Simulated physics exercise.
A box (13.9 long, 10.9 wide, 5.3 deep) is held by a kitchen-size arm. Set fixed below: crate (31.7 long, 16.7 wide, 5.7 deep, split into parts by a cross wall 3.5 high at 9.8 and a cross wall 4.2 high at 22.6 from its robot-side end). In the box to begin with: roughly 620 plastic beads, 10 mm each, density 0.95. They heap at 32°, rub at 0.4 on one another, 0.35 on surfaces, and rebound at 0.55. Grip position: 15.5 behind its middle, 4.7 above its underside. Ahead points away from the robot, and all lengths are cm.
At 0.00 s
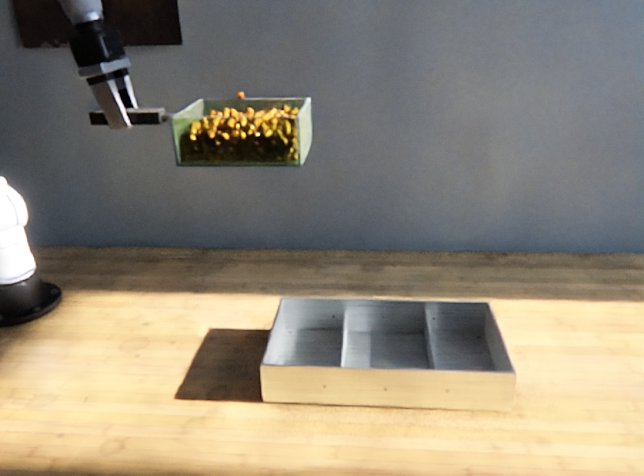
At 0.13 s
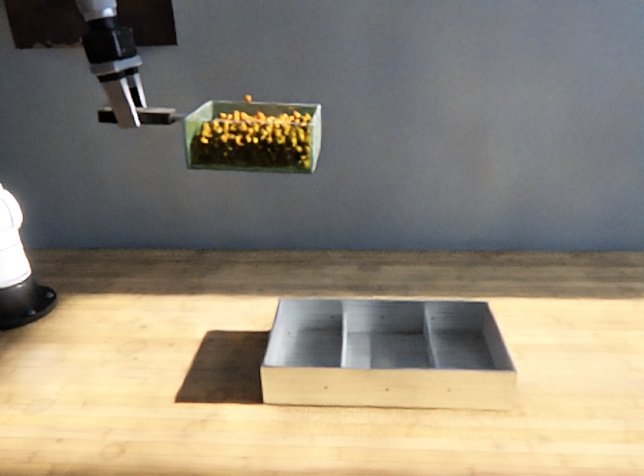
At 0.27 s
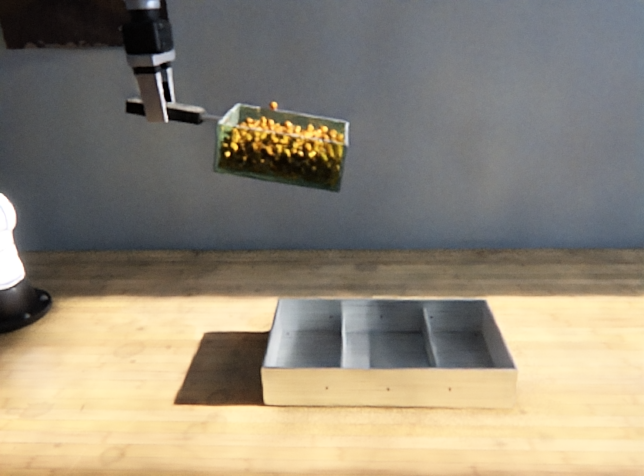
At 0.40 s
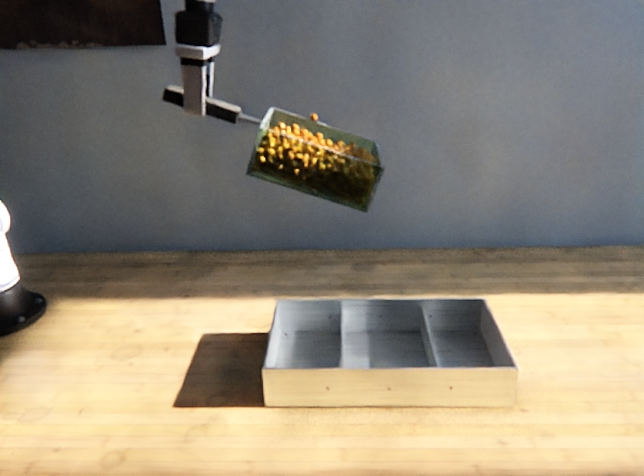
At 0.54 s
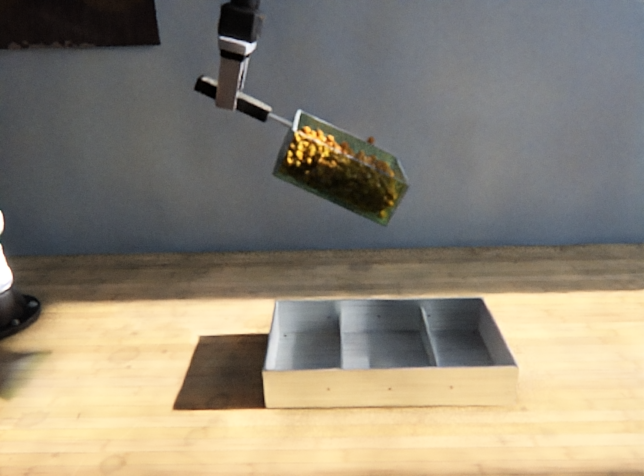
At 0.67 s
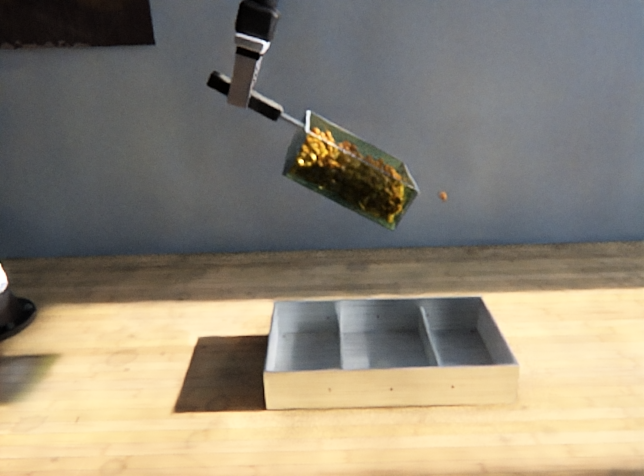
A robot arm carried a clear box heaped with small yellow and orange beads to the right above a divided tray, tilting it steadily forward until a single bead came off past its far end.
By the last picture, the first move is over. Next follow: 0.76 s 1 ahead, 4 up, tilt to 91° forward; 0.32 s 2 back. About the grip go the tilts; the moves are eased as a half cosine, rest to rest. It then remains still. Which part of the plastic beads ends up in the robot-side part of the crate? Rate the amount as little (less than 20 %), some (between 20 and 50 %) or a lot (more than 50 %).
A lot - more than 50 %.
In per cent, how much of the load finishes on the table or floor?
The share is near 0 per cent.
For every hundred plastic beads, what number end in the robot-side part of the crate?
Close to 75 in a hundred.
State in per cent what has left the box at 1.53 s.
About 45 per cent.
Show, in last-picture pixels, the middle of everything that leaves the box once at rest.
(307, 357).
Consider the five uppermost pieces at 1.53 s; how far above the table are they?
Roughly 32 cm high.
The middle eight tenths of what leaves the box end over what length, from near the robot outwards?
It spans some 8 centimetres.
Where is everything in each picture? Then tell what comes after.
In the first frame, the box floor at (249, 150), level; upper third of the load around (251, 123), from x 185 to 305, top at y 95; 618 in the box.
In the second frame, the box floor at (258, 155), tilted 3° forward; upper third of the load around (256, 128), from x 195 to 315, top at y 100.
In the third frame, the box floor at (283, 165), tilted 10° forward; upper third of the load around (269, 138), from x 225 to 340, top at y 105.
In the fourth frame, the box floor at (311, 175), tilted 20° forward; upper third of the load around (290, 148), from x 255 to 370, top at y 115.
In the fifth frame, the box floor at (331, 183), tilted 27° forward; upper third of the load around (310, 152), from x 280 to 390, top at y 130.
In the sixth frame, the box floor at (339, 185), tilted 30° forward; upper third of the load around (319, 154), from x 295 to 445, top at y 130; 617 in the box, 1 in flight or on a rim.
After 1.10 s, tilted 67° forward, highest piece 32 above the table; 613 in the box, 1 on the table or floor, 4 in flight or on a rim.
After 1.53 s, tilted 91° forward, highest piece 33 above the table; 354 in the box, 194 in the robot-side part, 19 in the middle part, 2 on the table or floor, 49 in flight or on a rim.
After 1.95 s, tilted 91° forward, highest piece 26 above the table; 403 in the robot-side part, 173 in the box, 22 in the middle part, 5 on the table or floor, 15 in flight or on a rim.
After 3.00 s, tilted 91° forward, highest piece 26 above the table; 459 in the robot-side part, 129 in the box, 23 in the middle part, 7 on the table or floor.
In the end, 459 in the robot-side part, 129 in the box, 23 in the middle part, 7 on the table or floor. That is 74 % in the robot-side part of the crate.
